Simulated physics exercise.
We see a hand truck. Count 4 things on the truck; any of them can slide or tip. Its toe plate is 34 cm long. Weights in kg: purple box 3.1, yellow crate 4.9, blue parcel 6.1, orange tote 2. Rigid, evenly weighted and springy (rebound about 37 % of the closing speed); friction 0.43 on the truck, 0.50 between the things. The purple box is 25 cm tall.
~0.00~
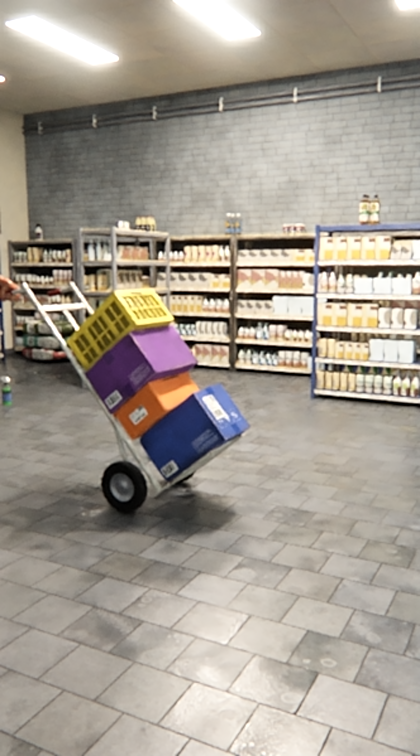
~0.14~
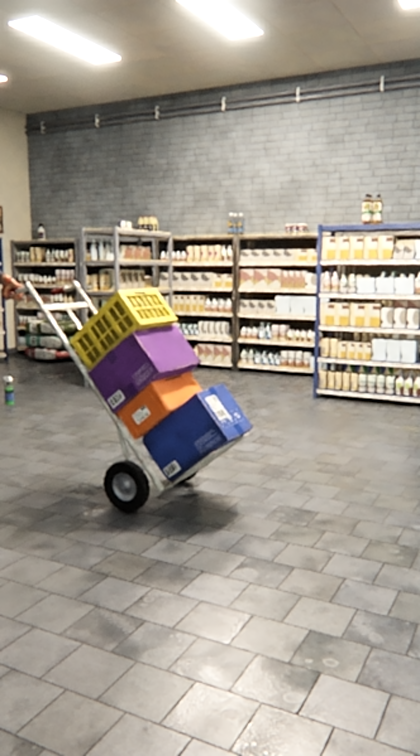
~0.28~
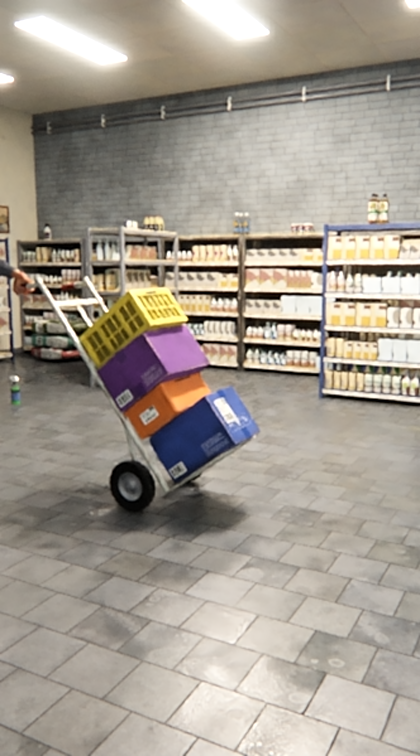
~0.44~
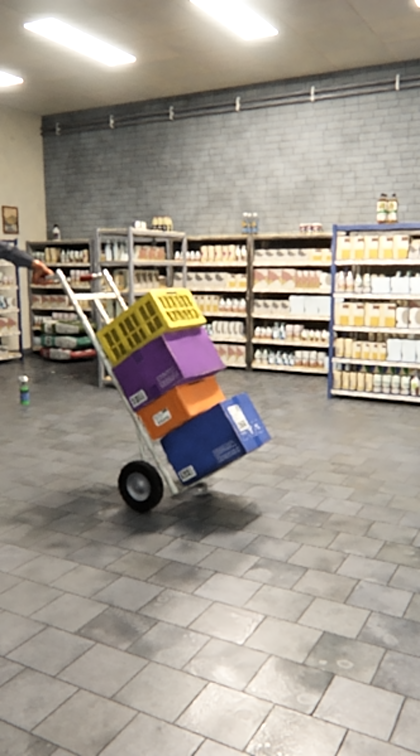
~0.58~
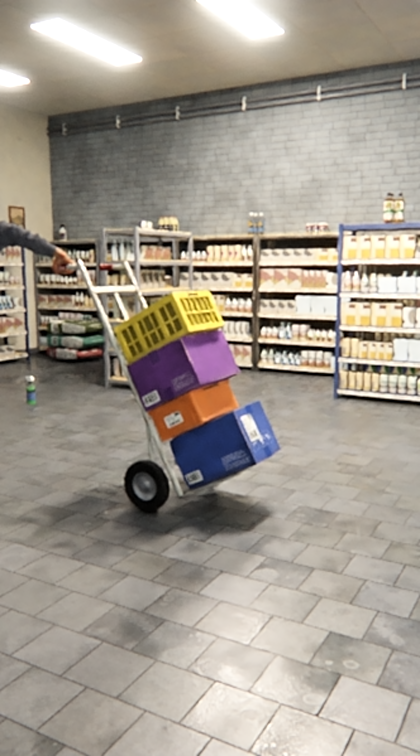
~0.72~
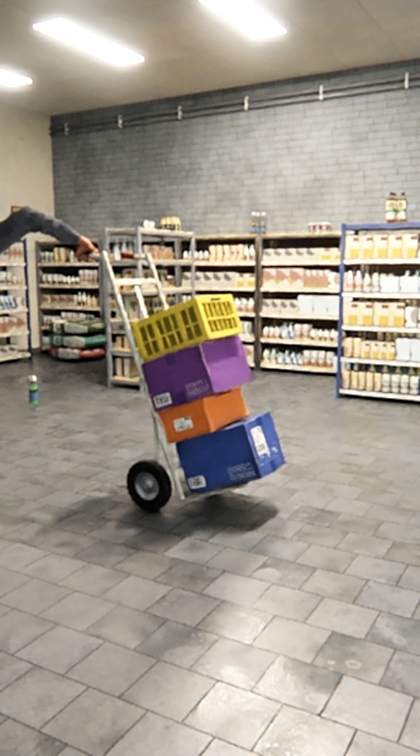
Hand truck stacked with a yellow crate and purple, orange and blue boxes being raised toward upright by a person's arm at left.
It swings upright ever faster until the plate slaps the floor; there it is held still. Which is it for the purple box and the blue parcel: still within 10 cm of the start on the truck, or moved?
The purple box leaves its spot and the blue parcel stays put.
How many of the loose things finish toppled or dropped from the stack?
3 of them.
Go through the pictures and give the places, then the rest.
In the first picture, 40° short of upright; purple box (143, 368); blue parcel (194, 433).
In the second picture, 40° short of upright; yellow crate (124, 330); orange tote (163, 405).
In the third picture, 38° short of upright; yellow crate (134, 329); orange tote (171, 406).
In the fourth picture, 33° short of upright; yellow crate (152, 328); orange tote (184, 408).
In the fifth picture, 28° short of upright; yellow crate (170, 327); orange tote (195, 410).
In the sixth picture, 20° short of upright; purple box (199, 373); blue parcel (230, 453).
After 1.32 s, truck upright; purple box tipped 19° from how it sat near (248, 390); yellow crate tipped 19° from how it sat; orange tote tipped 19° from how it sat.
After 1.72 s, truck upright; yellow crate now dropped from the stack; purple box tipped 60° from how it sat near (288, 412); orange tote tipped 60° from how it sat.
After 1.92 s, truck upright; purple box now dropped from the stack; orange tote on its side.
At rest (3.1 s), dropped from the stack, purple box and yellow crate; tipped over on the truck, orange tote; blue parcel in place, give or take 10 cm. Seen from the same camera at the end, purple box near (315, 485), blue parcel near (235, 477).
